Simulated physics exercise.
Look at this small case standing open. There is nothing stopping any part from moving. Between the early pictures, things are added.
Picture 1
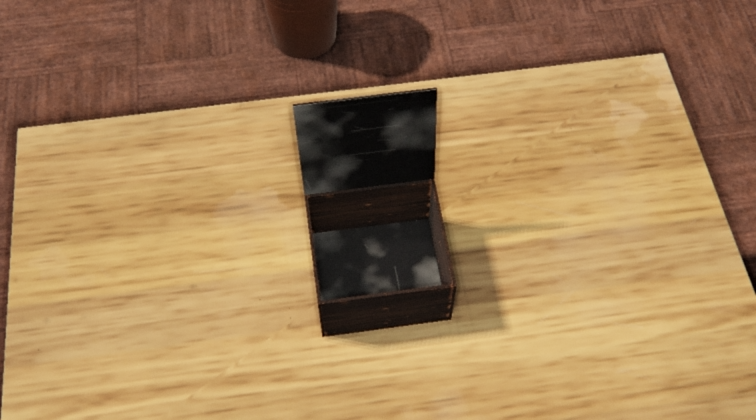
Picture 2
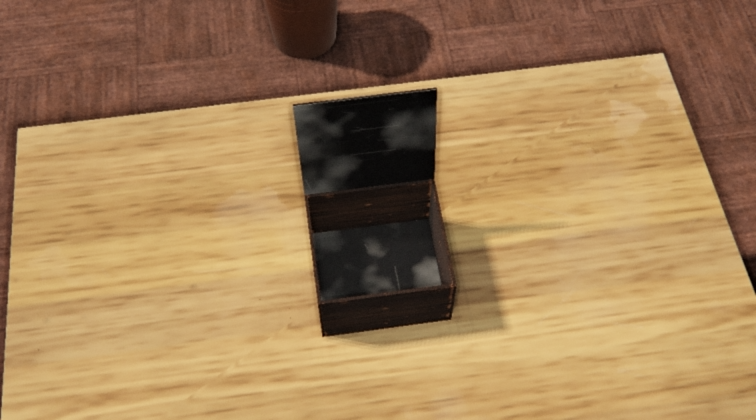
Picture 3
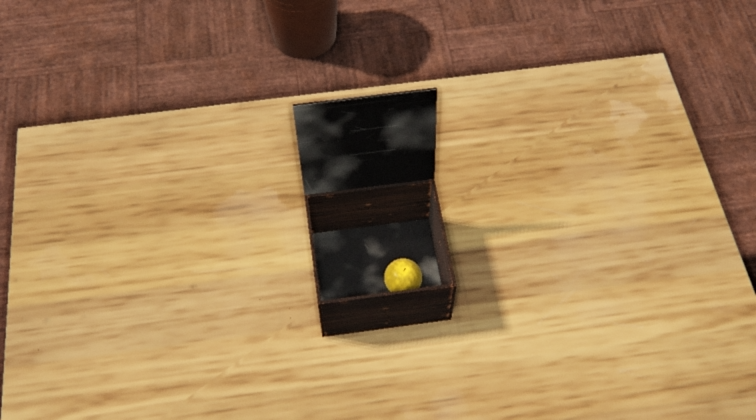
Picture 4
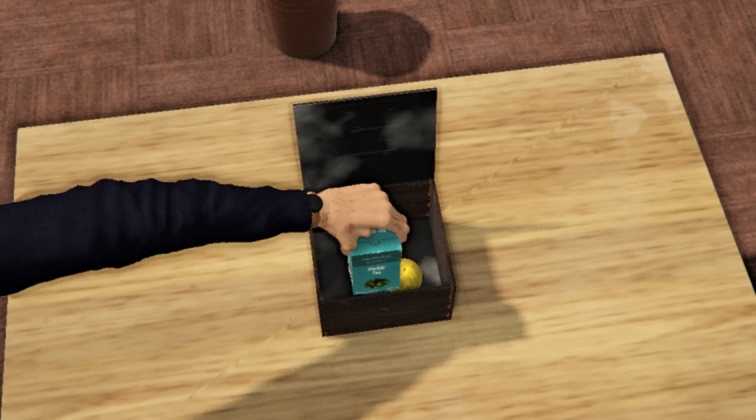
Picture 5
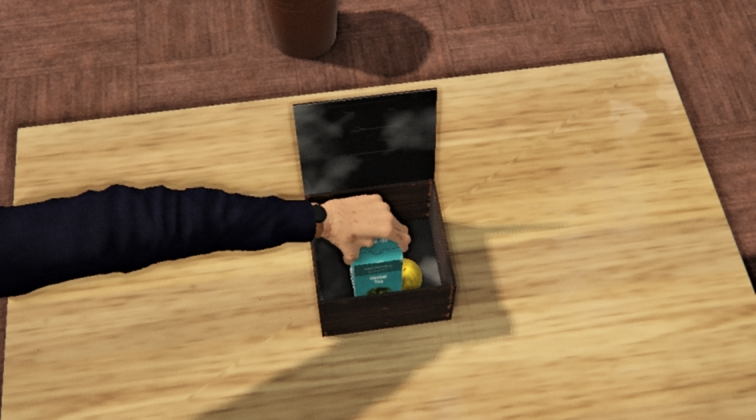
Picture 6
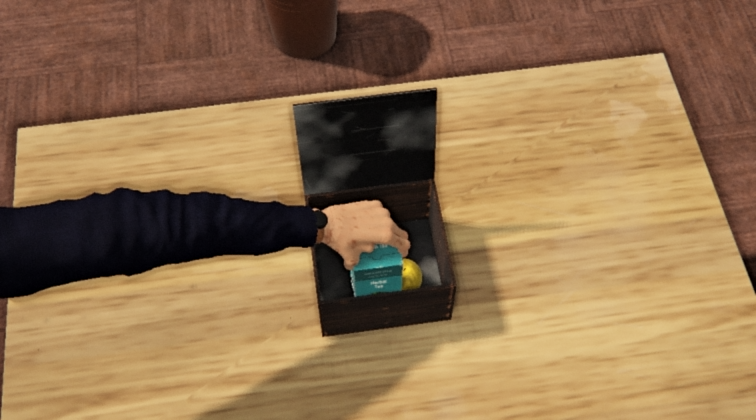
A small dark box stood open and empty on a wooden table until a yellow ball-like fruit appeared inside, and then a hand in a dark sleeve lowered a turquoise carton in beside it.
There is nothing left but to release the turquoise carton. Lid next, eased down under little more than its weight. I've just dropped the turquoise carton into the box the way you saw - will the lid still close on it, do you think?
Yes, it will close.
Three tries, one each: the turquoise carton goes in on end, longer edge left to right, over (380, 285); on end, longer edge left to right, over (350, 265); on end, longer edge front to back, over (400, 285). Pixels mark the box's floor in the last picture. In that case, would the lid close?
First, it shuts; second, it stays open; third, it shuts.
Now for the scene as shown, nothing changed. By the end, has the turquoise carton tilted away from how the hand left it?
Looking at the last picture, the turquoise carton sits at an angle.
Then, 0.40 s after the last picture, turquoise carton on its side near (364, 274); yellow apple rolled about its own width.
Then, 1.50 s after the last picture, lid 66° above the rim; turquoise carton on its side near (362, 266); yellow apple rolled about its own width.
Then, 2.00 s after the last picture, lid 26° above the rim; turquoise carton on its side near (362, 266); yellow apple rolled about its own width.
At rest, lid shut; tipped over in the box, turquoise carton; moved from the start, yellow apple. Seen from the same camera at the end, turquoise carton near (362, 266).
